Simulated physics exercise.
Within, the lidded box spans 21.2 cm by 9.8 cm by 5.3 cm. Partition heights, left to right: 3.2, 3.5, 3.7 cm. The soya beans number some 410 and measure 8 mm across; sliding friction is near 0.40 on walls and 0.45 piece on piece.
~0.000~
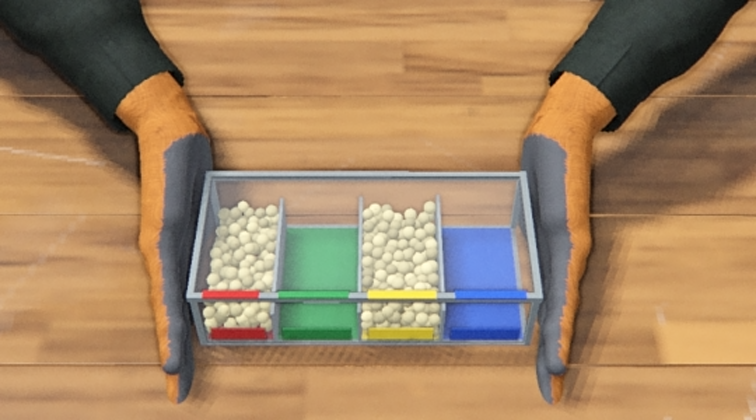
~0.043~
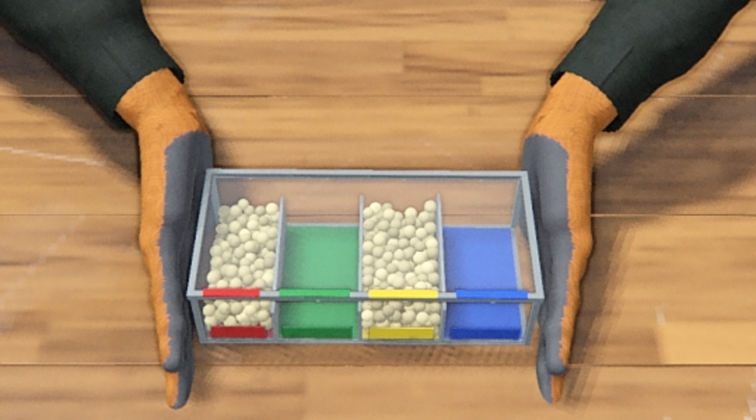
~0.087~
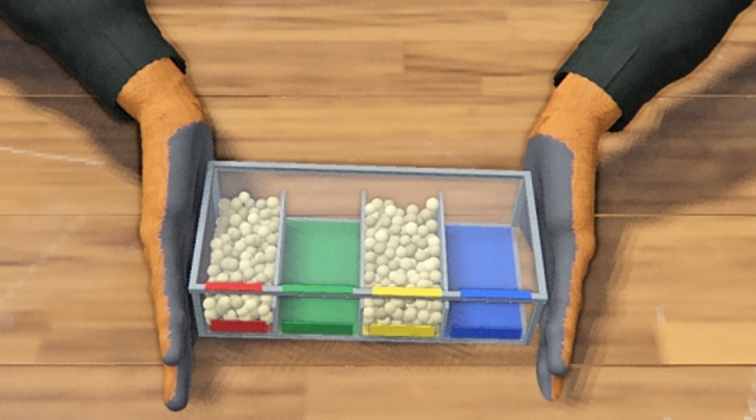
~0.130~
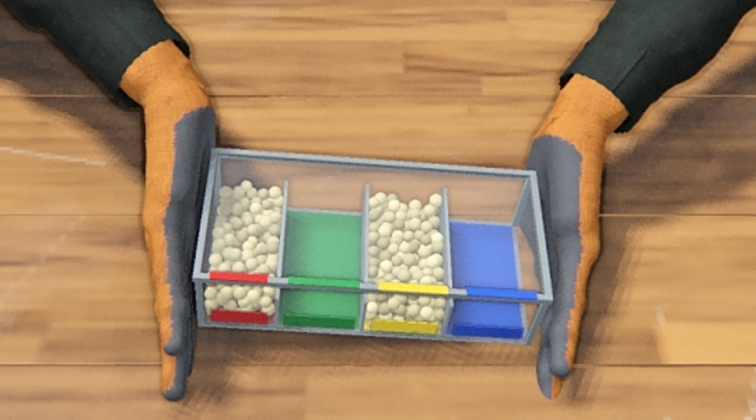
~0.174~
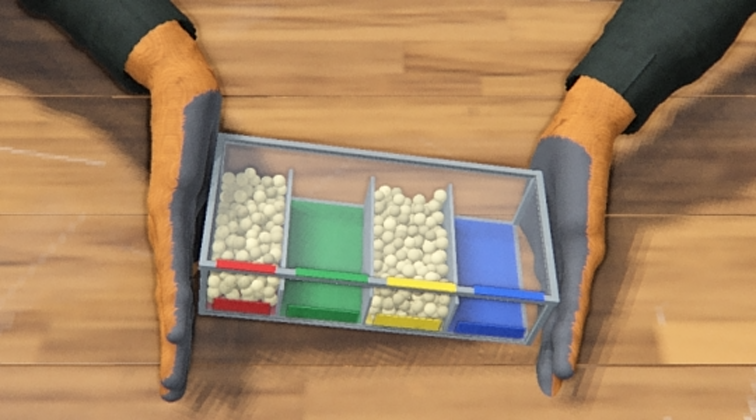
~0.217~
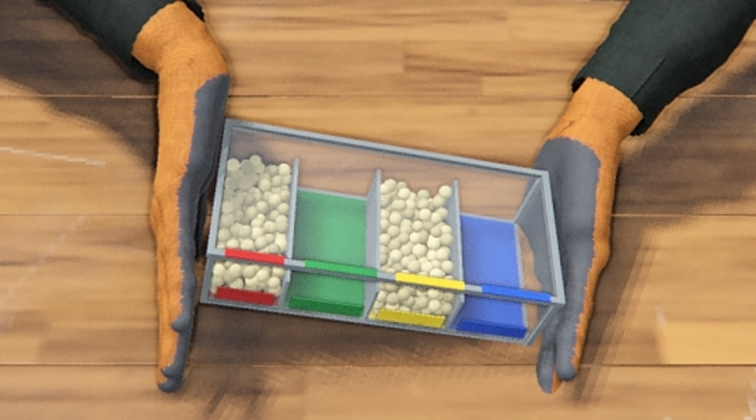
To begin with, two gloved hands hold a clear, divided box level above a wooden surface, with pale beans in the red and yellow sections and none in the green and blue. The hands then tilt it clockwise, slowly at first and then faster, raising the left end while the beans stay in their sections.
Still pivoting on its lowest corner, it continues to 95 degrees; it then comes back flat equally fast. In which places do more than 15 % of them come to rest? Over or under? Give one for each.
Red compartment: Fails; blue compartment: Succeeds; green compartment: Fails; yellow compartment: Succeeds.
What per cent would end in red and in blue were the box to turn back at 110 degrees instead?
Result - red at 0 percent, blue at 30 percent.
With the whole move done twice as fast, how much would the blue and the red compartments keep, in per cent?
You'd end up with blue at 20 percent and red at 15 percent.
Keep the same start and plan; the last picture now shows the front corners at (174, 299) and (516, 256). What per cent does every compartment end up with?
That leaves red with 65 percent, blue with 0, green with 10 and yellow with 25 percent.
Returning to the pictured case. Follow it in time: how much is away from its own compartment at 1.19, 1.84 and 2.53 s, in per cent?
First 25, next 60, last 60.
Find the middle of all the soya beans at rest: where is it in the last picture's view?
(420, 286) or so.
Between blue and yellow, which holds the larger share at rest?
It's the yellow one that holds more.
After 1.19 s, tilt 95 degrees; red 30 %, blue 10 %, green 10 %, yellow 50 %.
Then, at 1.84 s, tilt 43 degrees; red 5 %, blue 35 %, green 10 %, yellow 55 %.
After 2.53 s, tilt 0 degrees; red 5 %, blue 35 %, green 10 %, yellow 55 %.
By 3.1 s all is still; red 5 %, blue 35 %, green 10 %, yellow 55 %.
